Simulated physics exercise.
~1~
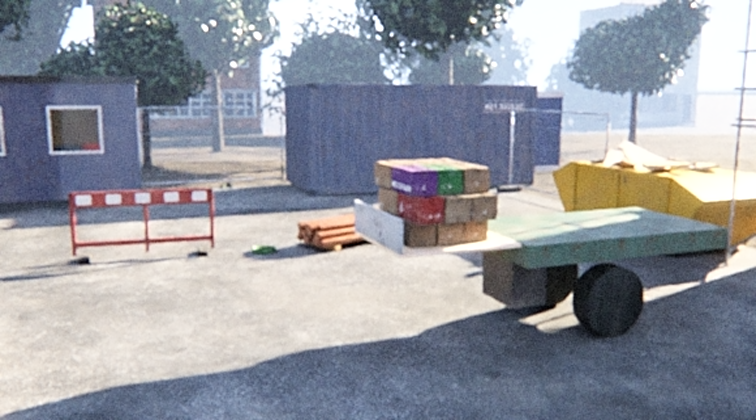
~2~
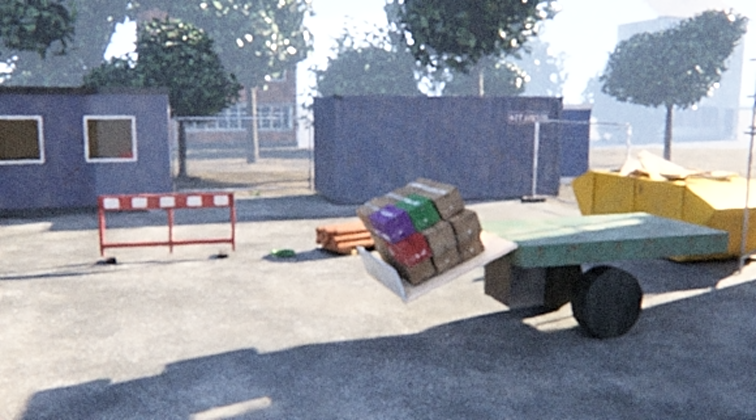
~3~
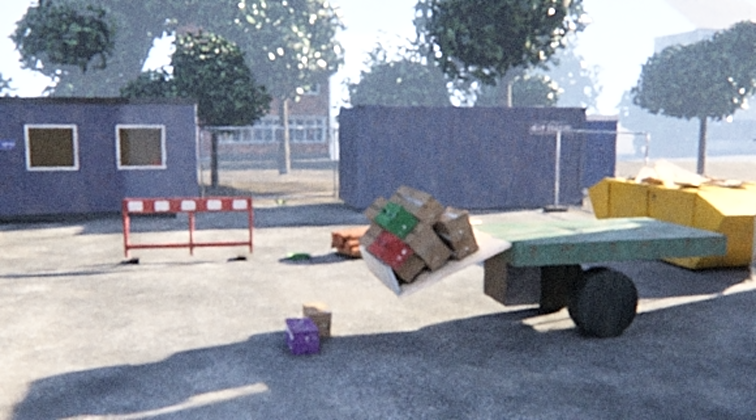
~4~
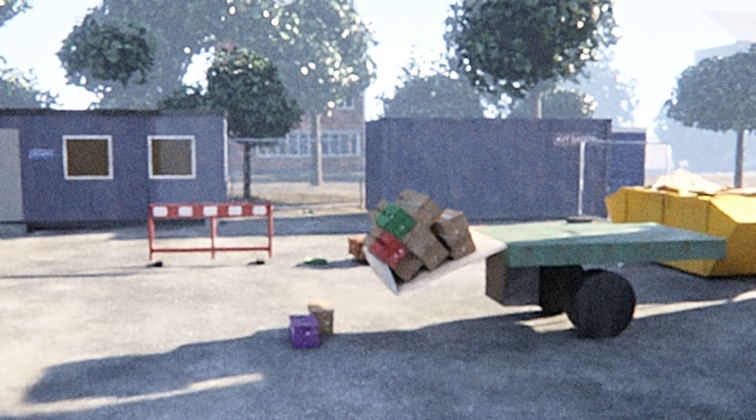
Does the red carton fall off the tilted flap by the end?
No, the red carton stays on the sloping flap, tipped over among the other cartons still heaped there.
